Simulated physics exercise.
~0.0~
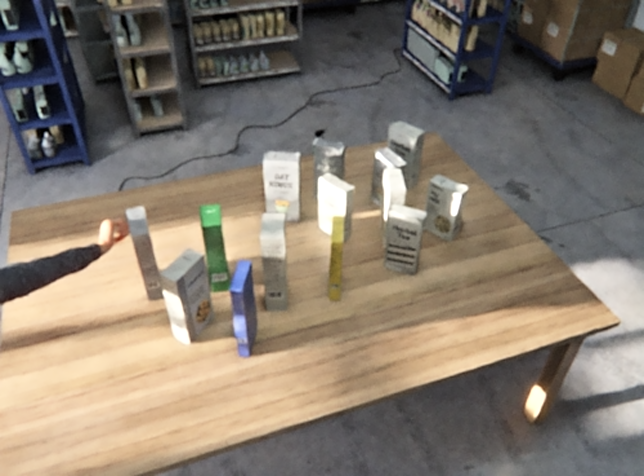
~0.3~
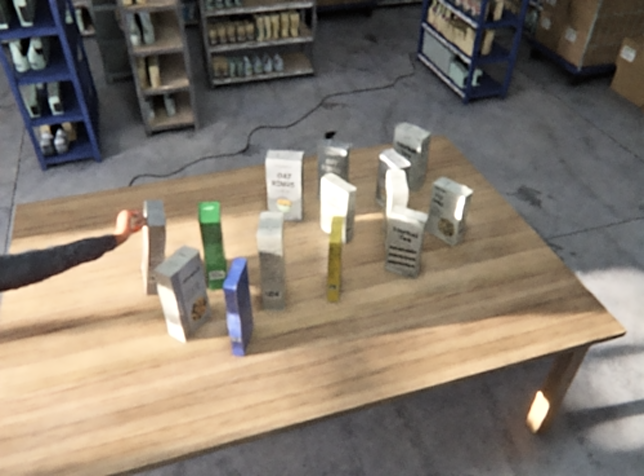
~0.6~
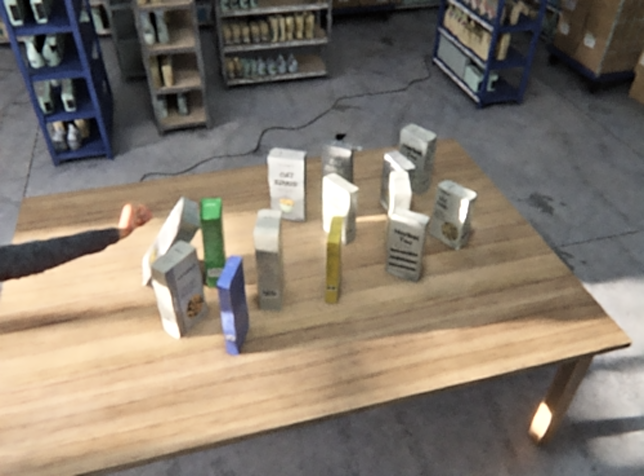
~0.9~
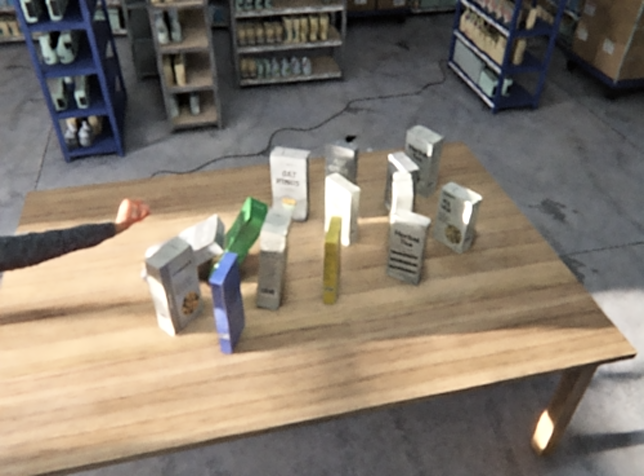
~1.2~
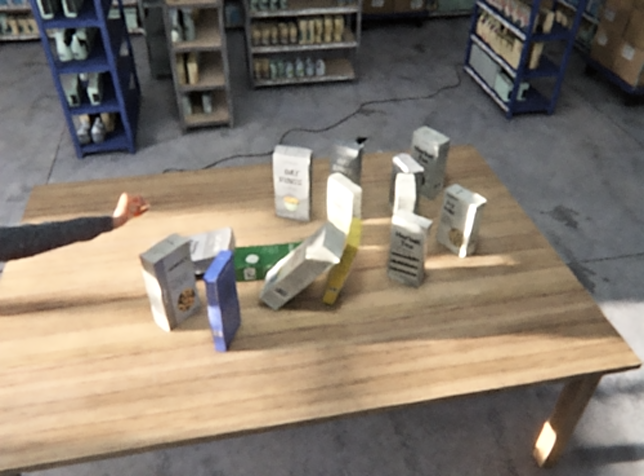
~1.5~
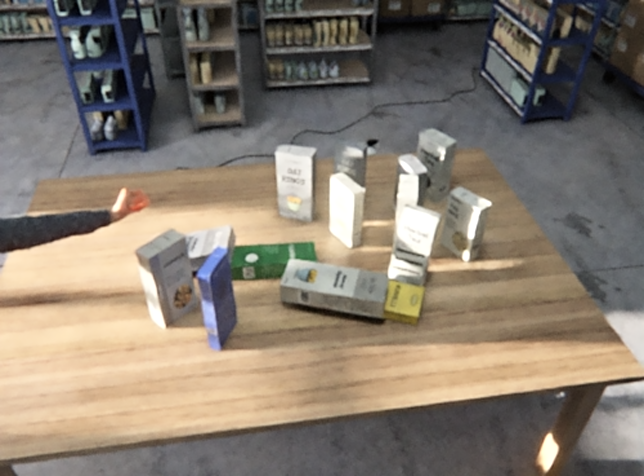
The video shows cereal boxes standing on a wooden table as a hand tips a grey one at the left, which falls rightward and topples the green box, then another grey box and the yellow one; those four end lying down while the blue box and the others stay standing.
